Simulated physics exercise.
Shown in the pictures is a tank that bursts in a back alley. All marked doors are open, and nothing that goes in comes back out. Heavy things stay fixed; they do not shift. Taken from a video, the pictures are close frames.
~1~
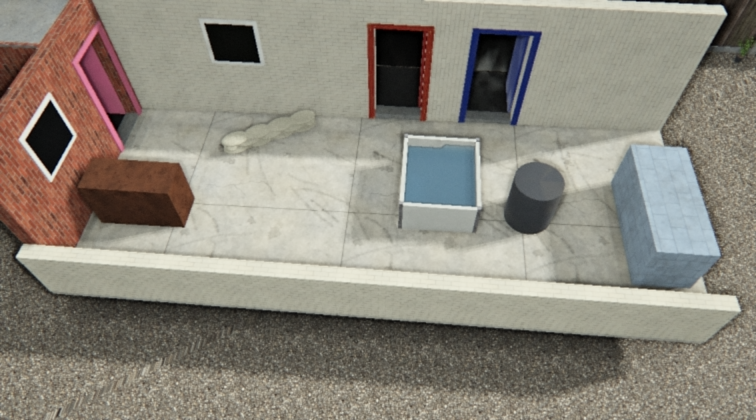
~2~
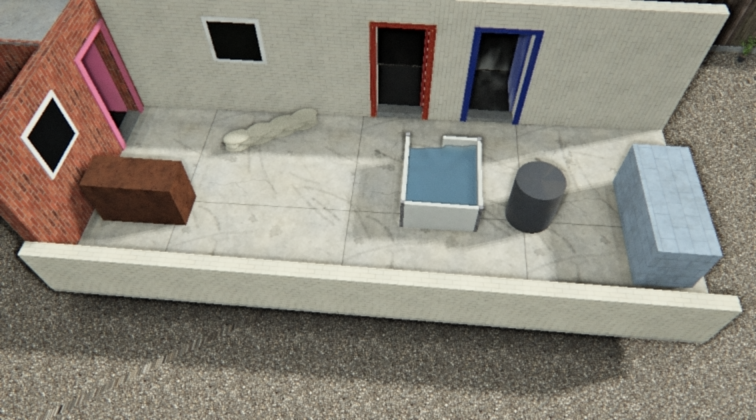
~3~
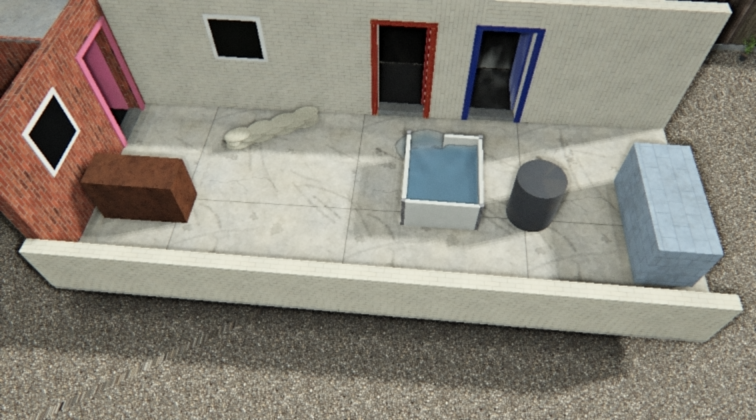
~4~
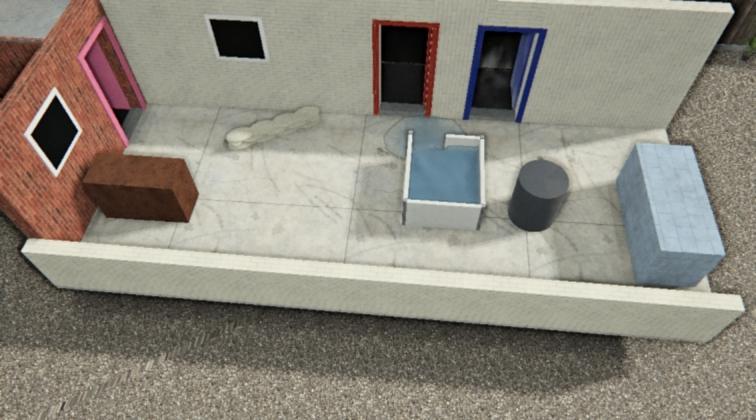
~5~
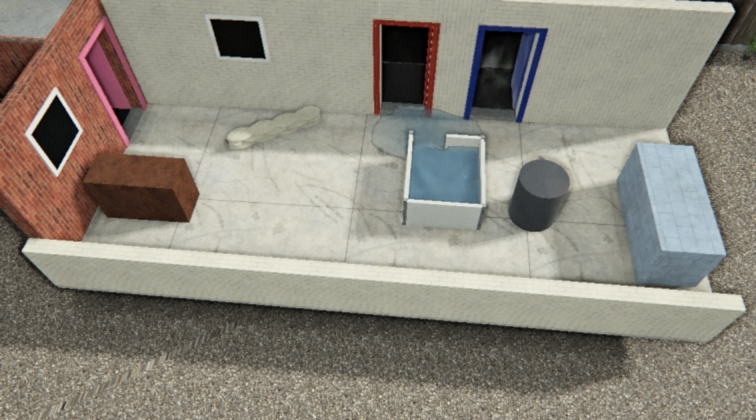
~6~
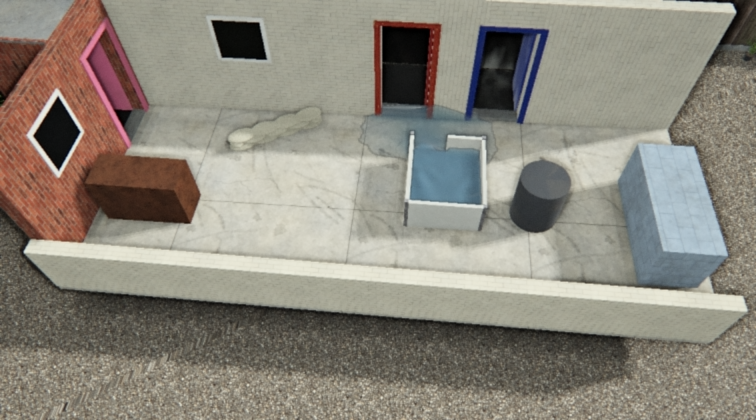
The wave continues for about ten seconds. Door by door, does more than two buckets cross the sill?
The blue door never exceeds two buckets; the pink door never exceeds two buckets; the red door exceeds two buckets.
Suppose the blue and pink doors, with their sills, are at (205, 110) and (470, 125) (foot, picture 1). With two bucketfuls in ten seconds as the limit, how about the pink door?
Log - pink door: Beyond the mark.
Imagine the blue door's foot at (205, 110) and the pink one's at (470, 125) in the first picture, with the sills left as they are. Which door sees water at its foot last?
It would be the door marked blue.
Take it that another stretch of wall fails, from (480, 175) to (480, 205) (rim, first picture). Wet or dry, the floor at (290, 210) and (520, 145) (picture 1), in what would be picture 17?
Well, the first place would be still bare and the second one submerged.
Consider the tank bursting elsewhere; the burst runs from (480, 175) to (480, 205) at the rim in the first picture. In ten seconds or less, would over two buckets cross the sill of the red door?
So the red door ends up below after ten seconds.
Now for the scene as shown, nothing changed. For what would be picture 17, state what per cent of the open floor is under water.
About 20 in a hundred.
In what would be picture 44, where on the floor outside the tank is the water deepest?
I'd mark about pixel (321, 116).
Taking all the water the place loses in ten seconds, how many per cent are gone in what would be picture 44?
My figure: 90 percent.
A moment on, water covers 10 % of the floor; the blue door wet at the sill, nothing in, the pink door not reached, the red door over two buckets in.
Next, water covers 20 % of the floor; the blue door wet at the sill, nothing in, the pink door not reached, the red door far over two buckets in.
Then, water covers 40 % of the floor; the blue door under two buckets in, the pink door not reached, the red door far over two buckets in.
Later, water covers 55 % of the floor; the blue door under two buckets in, the pink door wet at the sill, nothing in, the red door far over two buckets in.
In the end, water covers 65 % of the floor; the blue door under two buckets in, the pink door wet at the sill, nothing in, the red door far over two buckets in.
